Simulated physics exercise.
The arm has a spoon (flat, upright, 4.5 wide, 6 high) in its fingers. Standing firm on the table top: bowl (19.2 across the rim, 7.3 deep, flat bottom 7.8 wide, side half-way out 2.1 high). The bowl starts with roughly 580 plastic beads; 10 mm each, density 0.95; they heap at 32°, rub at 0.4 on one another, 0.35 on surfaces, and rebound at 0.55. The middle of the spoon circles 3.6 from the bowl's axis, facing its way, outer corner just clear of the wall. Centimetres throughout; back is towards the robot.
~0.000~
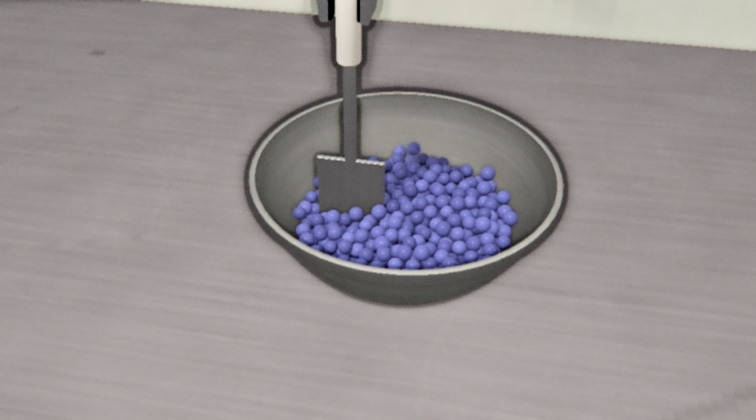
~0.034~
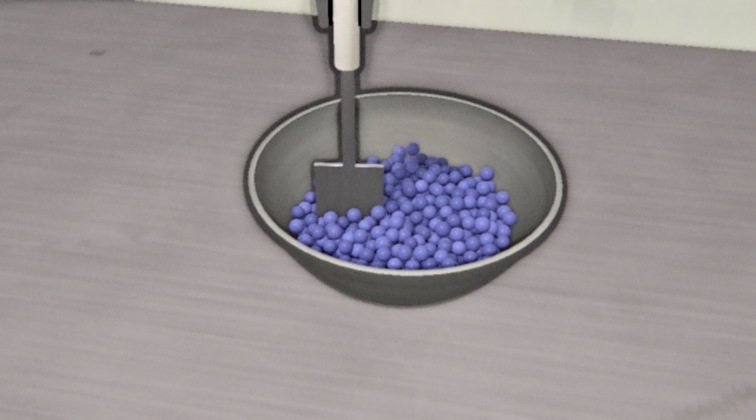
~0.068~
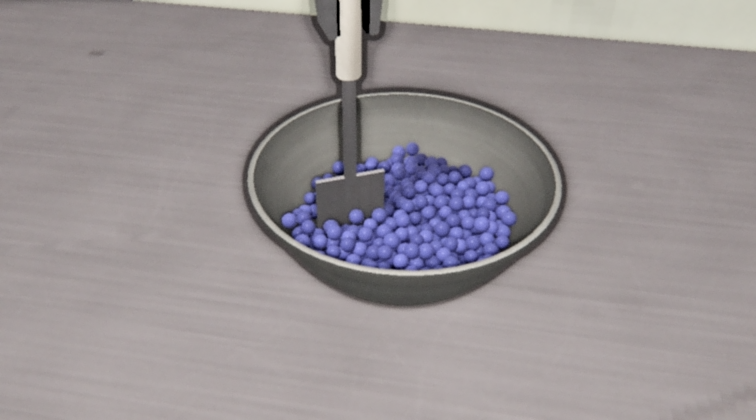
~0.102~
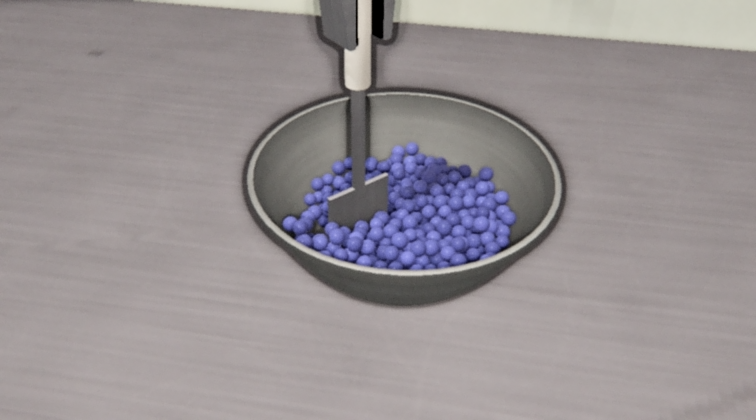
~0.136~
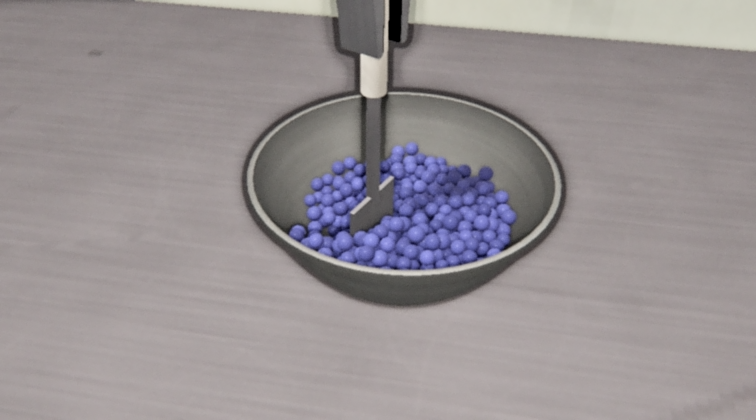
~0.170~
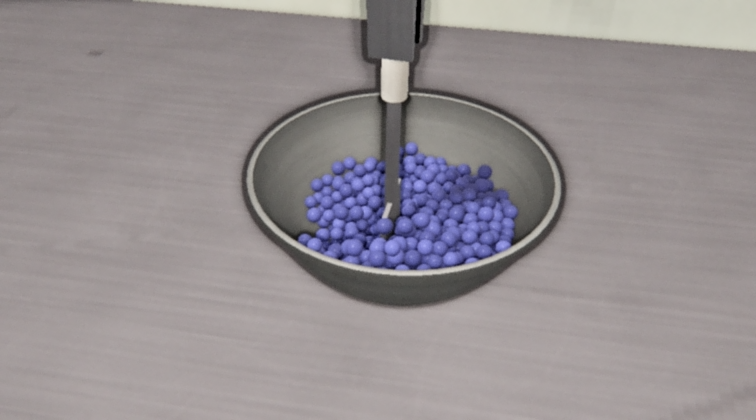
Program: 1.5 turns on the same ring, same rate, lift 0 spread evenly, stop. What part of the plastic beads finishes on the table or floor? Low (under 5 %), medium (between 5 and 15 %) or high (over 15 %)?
Answer: Low; under 5 % of the plastic beads finish on the table or floor.
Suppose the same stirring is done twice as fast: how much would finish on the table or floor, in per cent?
It would be near 35 per cent.
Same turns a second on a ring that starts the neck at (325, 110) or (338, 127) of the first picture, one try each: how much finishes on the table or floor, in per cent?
Some 5 and 10 per cent.
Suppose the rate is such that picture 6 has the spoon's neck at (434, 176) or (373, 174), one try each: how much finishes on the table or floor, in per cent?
Some 20 and 0 per cent.
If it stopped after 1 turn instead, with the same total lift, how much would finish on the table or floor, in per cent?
In that case some 0 per cent.
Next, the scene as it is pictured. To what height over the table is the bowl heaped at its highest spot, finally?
Roughly 7.5 cm.
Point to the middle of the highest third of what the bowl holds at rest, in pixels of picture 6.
At about (463, 185).
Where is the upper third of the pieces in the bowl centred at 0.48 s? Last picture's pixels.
Near (397, 141).
After 0.48 s, 263° round, highest piece 9 above the table; 570 in the bowl, 2 on the table or floor, 4 in flight or on the tool.
After 0.78 s, 80° round, highest piece 8 above the table; 565 in the bowl, 9 on the table or floor, 2 in flight or on the tool.
After 1.14 s, 180° round, highest piece 7 above the table; 561 in the bowl, 15 on the table or floor.
After 1.84 s, 180° round, highest piece 7 above the table; 561 in the bowl, 15 on the table or floor.
At rest, 561 in the bowl, 15 on the table or floor. That is 3 % on the table or floor.
